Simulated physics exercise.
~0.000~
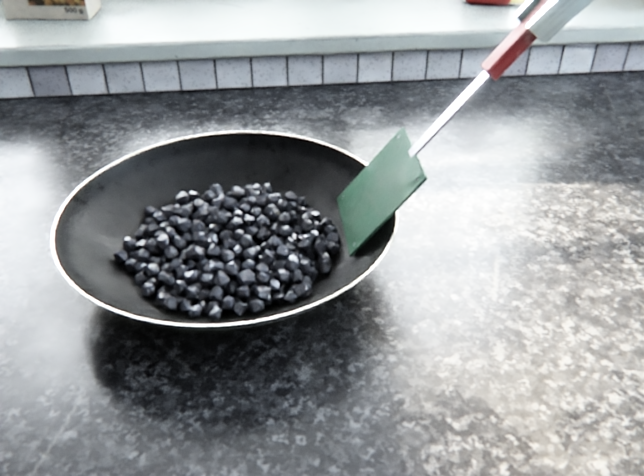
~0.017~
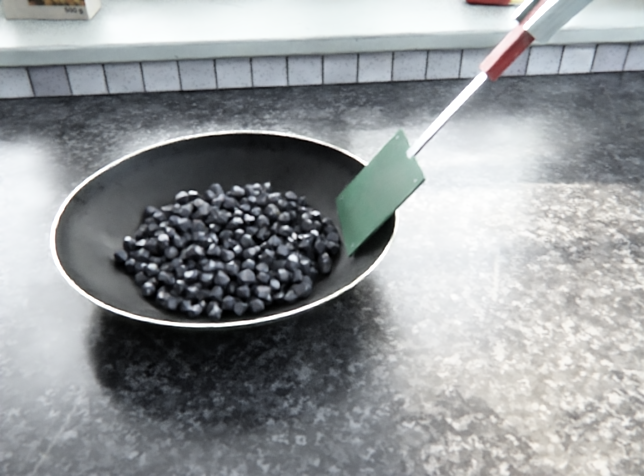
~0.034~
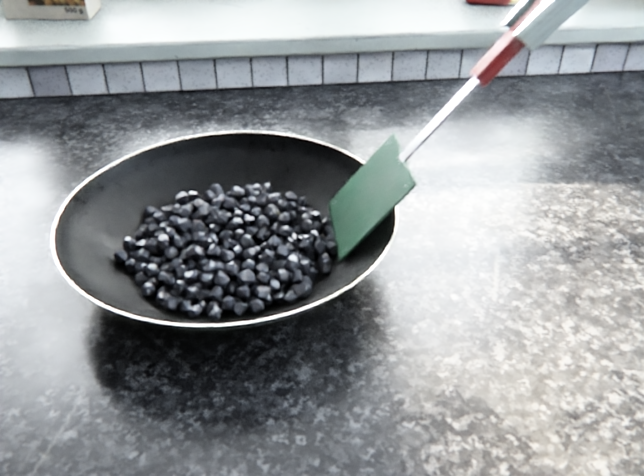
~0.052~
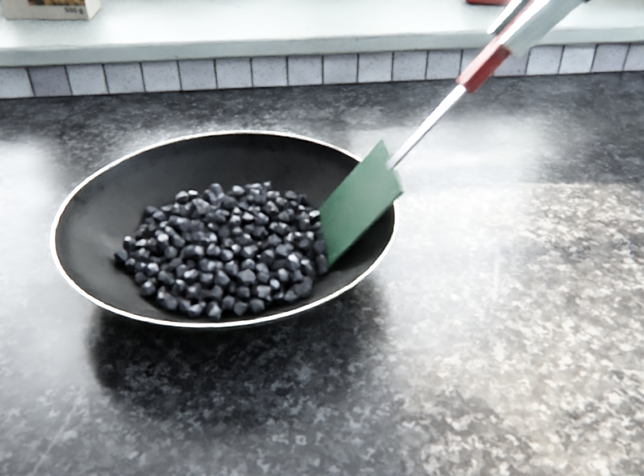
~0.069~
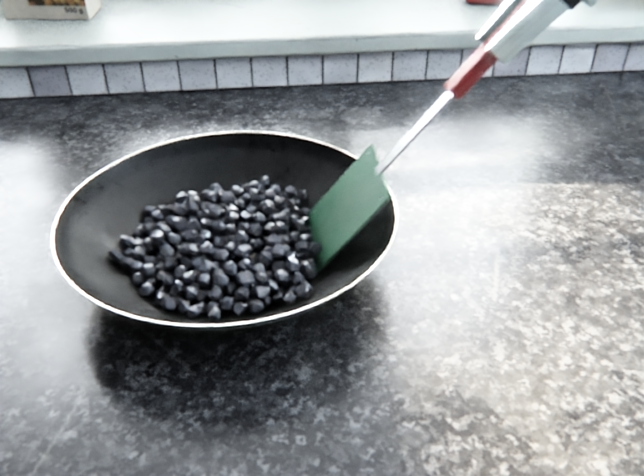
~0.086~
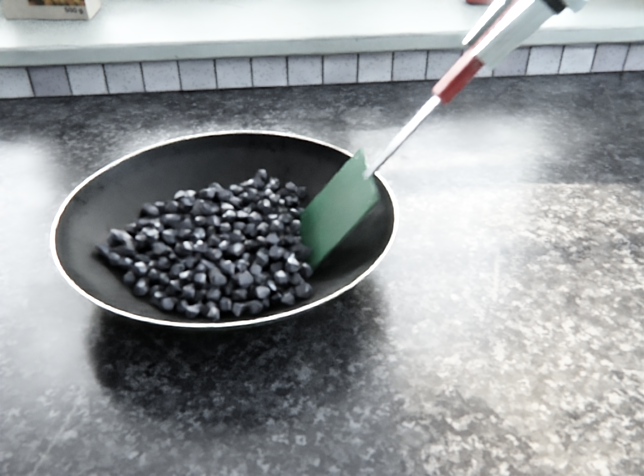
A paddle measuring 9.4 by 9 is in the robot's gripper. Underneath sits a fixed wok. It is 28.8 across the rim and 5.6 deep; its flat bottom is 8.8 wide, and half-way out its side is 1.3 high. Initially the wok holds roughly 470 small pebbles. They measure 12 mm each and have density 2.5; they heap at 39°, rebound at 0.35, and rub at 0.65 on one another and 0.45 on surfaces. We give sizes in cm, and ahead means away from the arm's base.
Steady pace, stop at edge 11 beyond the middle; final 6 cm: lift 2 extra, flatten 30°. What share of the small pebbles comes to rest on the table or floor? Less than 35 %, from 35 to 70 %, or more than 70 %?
From 35 to 70 %.
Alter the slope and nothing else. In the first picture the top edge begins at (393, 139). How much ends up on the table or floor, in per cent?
50 percent or thereabouts.
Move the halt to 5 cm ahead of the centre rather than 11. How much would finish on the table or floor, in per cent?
Result: Approx. 5 %.
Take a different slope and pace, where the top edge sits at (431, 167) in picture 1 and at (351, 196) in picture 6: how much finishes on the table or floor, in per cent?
Around 55 per cent finishes there.
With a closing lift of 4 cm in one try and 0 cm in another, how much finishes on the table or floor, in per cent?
Roughly 40 per cent, then 35 per cent.
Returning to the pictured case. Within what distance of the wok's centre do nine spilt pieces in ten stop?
That's near 30 cm.
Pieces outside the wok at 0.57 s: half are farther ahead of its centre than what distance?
It comes to near 20 cm ahead of the middle.
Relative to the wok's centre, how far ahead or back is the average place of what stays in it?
The balance point lies close to 4.0 cm ahead.
After 0.20 s, sloping 51°, highest piece 12 above the table; 465 in the wok, 1 on the blade or in flight.
After 0.31 s, sloping 43°, highest piece 12 above the table; 440 in the wok, 26 on the blade or in flight.
After 0.57 s, sloping 21°, highest piece 7 above the table; 251 in the wok, 209 on the table or floor, 6 on the blade or in flight.
After 1.62 s, sloping 21°, highest piece 6 above the table; 251 in the wok, 215 on the table or floor.
In the end, 251 in the wok, 215 on the table or floor. That is 46 % on the table or floor.
